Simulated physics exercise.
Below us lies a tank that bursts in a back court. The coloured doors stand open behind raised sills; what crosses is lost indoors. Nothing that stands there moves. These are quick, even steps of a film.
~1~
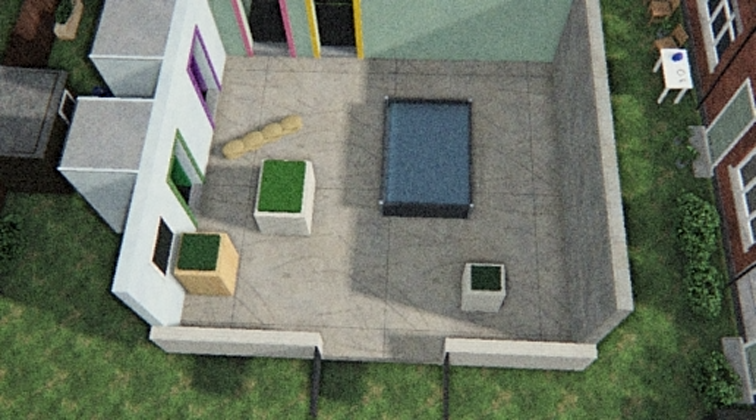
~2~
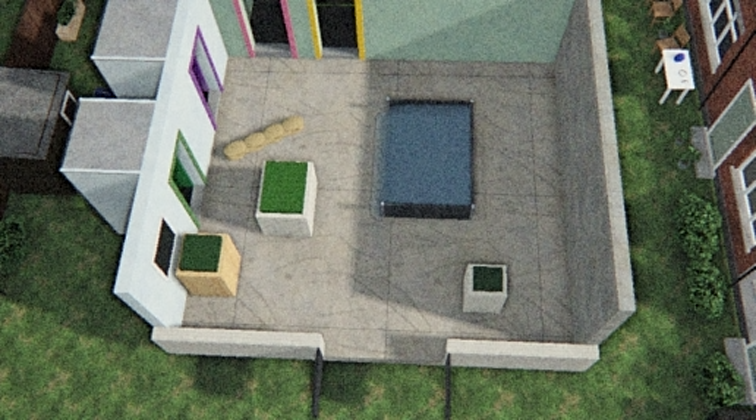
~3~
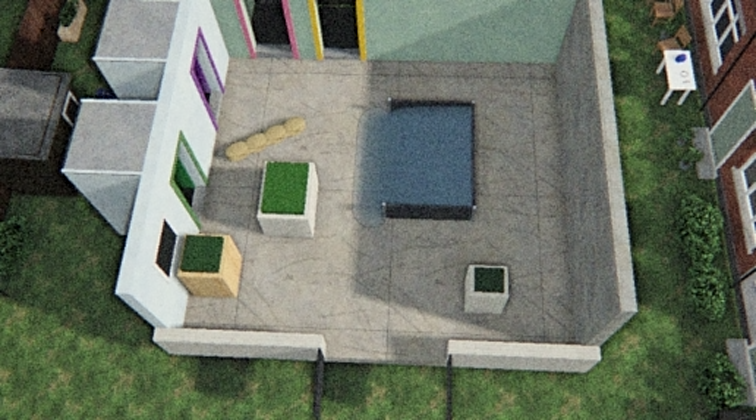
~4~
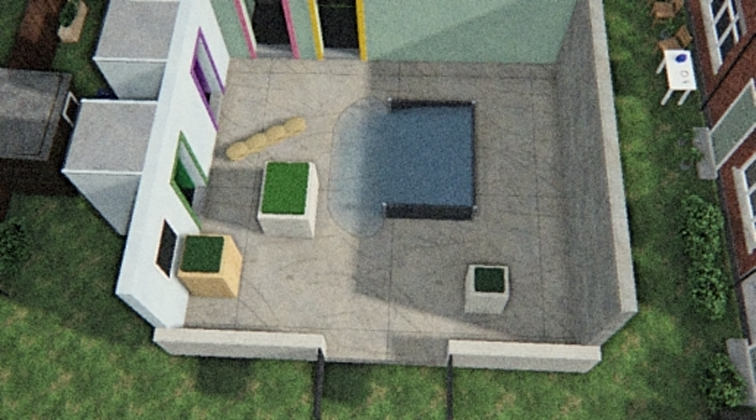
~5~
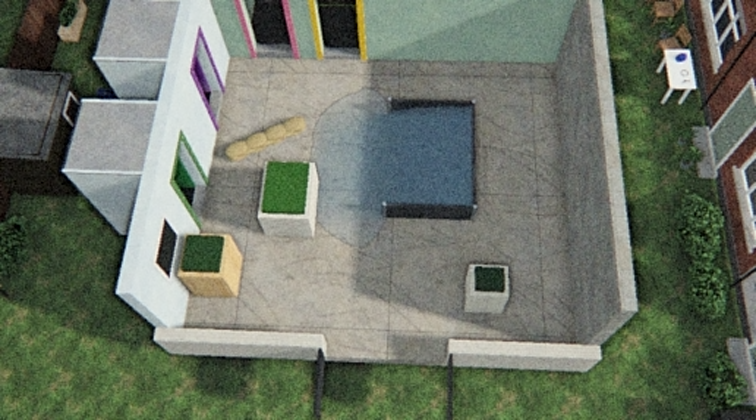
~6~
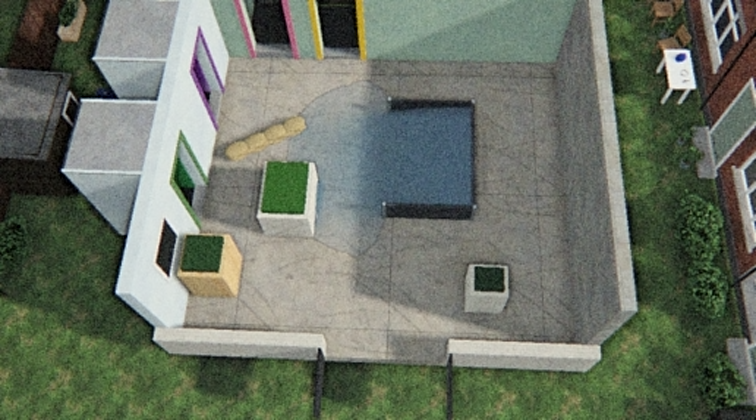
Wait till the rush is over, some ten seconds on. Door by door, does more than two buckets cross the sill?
The pink door admits no more than that; the yellow door admits no more than that; the green door lets in a lot; the purple door admits no more than that.
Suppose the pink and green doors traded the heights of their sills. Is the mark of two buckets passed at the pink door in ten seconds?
Pink lets more in.
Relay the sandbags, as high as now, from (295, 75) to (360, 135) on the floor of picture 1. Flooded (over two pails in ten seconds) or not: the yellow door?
The yellow door passes that mark.
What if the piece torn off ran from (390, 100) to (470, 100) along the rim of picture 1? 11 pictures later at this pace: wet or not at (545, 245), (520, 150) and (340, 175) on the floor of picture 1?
One after the other: No water, not flooded, free of water.
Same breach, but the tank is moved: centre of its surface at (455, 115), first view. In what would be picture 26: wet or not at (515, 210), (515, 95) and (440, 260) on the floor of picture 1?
In turn: No water, dry, clear.
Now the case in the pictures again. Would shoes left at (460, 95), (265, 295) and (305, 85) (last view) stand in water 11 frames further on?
In turn: Free of water, covered, under water.
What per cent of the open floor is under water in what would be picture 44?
I make it 55 per cent.
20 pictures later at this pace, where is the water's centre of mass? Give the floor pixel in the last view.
I would point to (309, 177).
A moment on, water covers 20 % of the floor; the pink door not reached, the yellow door not reached, the green door not reached, the purple door not reached.
Next, water covers 35 % of the floor; the pink door wet at the sill, nothing in, the yellow door wet at the sill, nothing in, the green door over two buckets in, the purple door wet at the sill, nothing in.
Then, water covers 50 % of the floor; the pink door wet at the sill, nothing in, the yellow door wet at the sill, nothing in, the green door far over two buckets in, the purple door wet at the sill, nothing in.
Later, water covers 55 % of the floor; the pink door wet at the sill, nothing in, the yellow door wet at the sill, nothing in, the green door far over two buckets in, the purple door wet at the sill, nothing in.
In the end, water covers 75 % of the floor; the pink door wet at the sill, nothing in, the yellow door wet at the sill, nothing in, the green door far over two buckets in, the purple door under two buckets in.
